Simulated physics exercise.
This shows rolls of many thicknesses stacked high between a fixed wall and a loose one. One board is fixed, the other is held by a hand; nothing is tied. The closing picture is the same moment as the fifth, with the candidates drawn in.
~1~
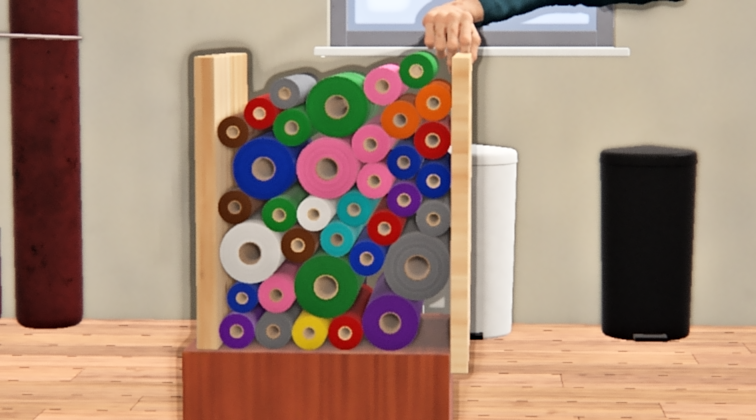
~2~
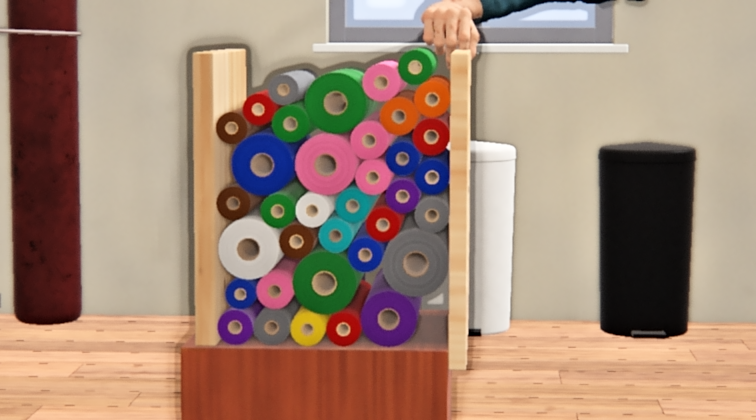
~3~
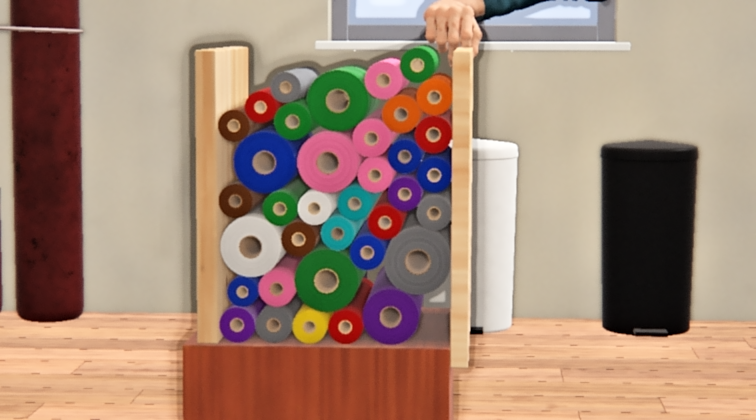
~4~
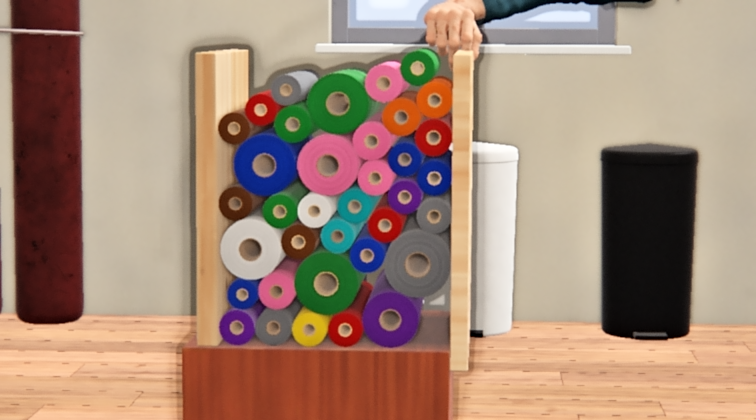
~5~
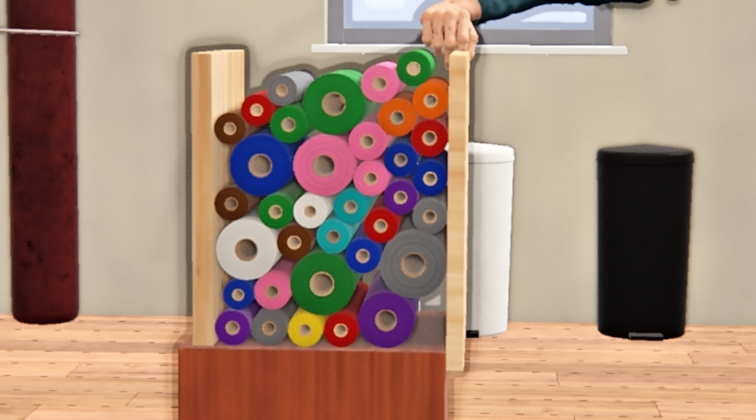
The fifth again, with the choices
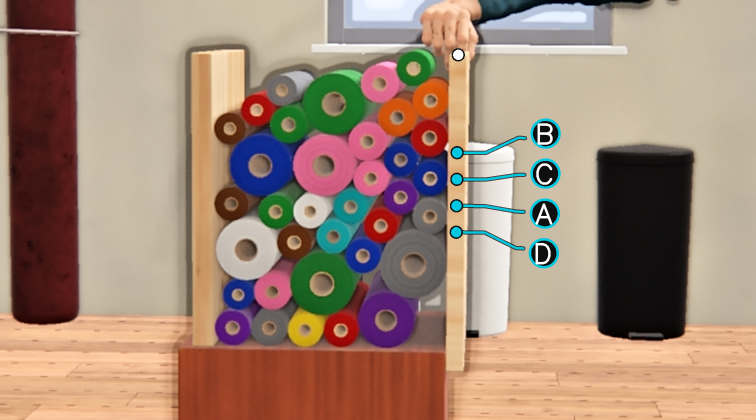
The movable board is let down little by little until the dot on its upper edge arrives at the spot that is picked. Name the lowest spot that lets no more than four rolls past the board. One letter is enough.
At most to B.
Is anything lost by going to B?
Yes.
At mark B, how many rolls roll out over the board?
The count is two.
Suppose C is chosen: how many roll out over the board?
With C, five.
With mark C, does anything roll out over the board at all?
Yes.
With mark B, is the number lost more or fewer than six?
It loses fewer than six.
On the marked copy, A at (457, 206); B at (457, 153); C at (457, 179); D at (456, 232); the white dot at (458, 55).
With B. Early on, top of the board (449, 104).
Further on, top of the board (448, 152).
At the end, top of the board (448, 152), two out over the board.
As for the rest, A more than four out over the board; C five out over the board; D more than four out over the board.
